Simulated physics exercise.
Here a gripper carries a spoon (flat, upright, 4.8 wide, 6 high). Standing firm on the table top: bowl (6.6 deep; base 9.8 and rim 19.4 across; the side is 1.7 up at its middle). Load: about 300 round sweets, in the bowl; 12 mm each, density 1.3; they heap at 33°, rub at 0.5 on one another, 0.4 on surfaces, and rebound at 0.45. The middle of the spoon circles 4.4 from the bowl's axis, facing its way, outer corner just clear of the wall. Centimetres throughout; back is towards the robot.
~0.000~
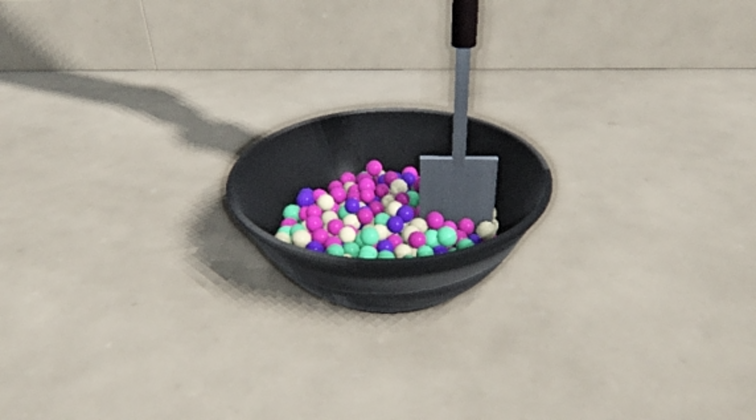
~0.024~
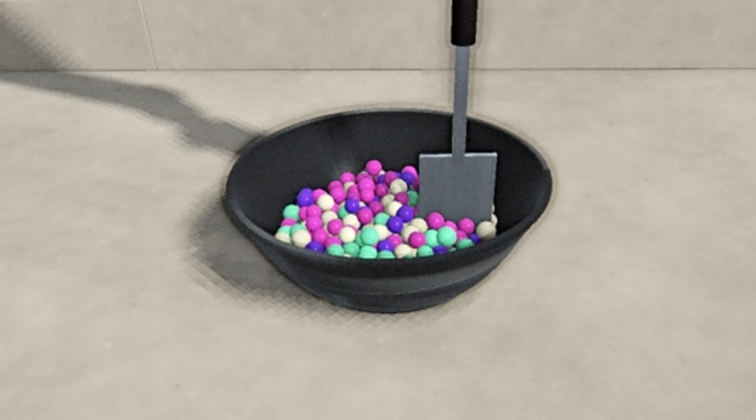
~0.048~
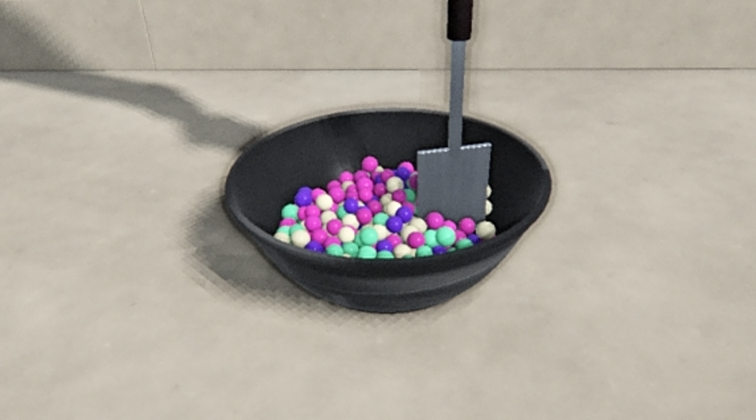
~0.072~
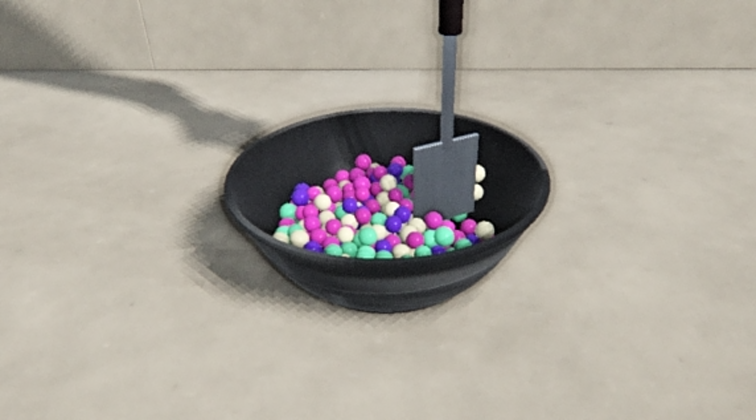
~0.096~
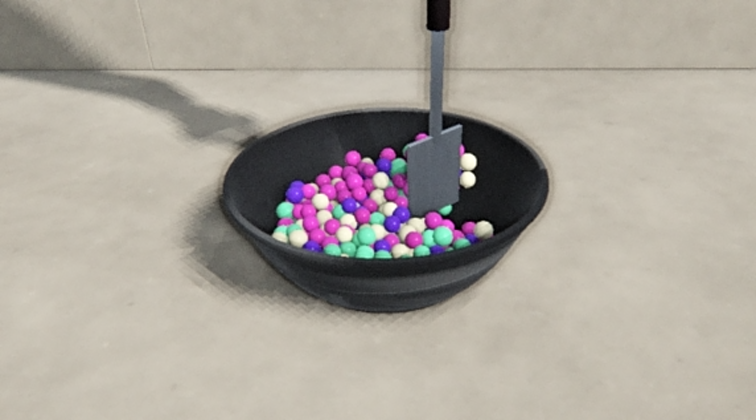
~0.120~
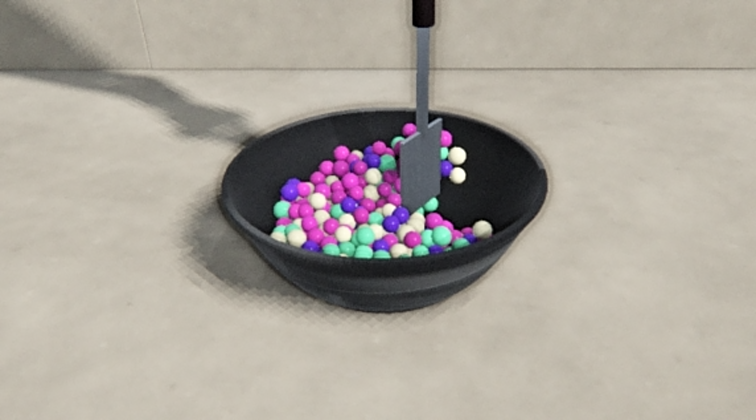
In this clip, a flat metal spatula with a dark handle stands among pink, purple, green and cream balls in a black bowl, then moves left while turning, pushing some of the balls up towards the back of the bowl.
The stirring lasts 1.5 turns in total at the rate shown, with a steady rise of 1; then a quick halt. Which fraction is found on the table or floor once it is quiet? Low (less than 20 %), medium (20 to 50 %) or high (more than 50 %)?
On the table or floor the share is low, less than 20 %.
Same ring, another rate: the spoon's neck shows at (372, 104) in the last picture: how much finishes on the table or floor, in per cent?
About 40 per cent.
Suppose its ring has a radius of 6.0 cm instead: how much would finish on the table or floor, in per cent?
In that case some 0 per cent.
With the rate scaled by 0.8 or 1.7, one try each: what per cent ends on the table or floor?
About 5 and 40 per cent.
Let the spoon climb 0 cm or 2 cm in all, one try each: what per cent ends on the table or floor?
About 15 and 10 per cent.
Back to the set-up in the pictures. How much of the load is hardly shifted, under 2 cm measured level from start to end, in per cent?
About 5 per cent.
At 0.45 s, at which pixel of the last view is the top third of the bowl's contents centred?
At about (376, 245).
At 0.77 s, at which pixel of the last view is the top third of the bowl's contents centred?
Near (381, 153).
After 0.45 s, 246° round, highest piece 9 above the table; 283 in the bowl, 7 on the table or floor, 10 in flight or on the tool.
After 0.77 s, 74° round, highest piece 8 above the table; 272 in the bowl, 27 on the table or floor, 1 in flight or on the tool.
After 1.14 s, 180° round, highest piece 6 above the table; 270 in the bowl, 30 on the table or floor.
After 1.84 s, 180° round, highest piece 6 above the table; 270 in the bowl, 30 on the table or floor.
In the end, 270 in the bowl, 30 on the table or floor. That is 10 % on the table or floor.
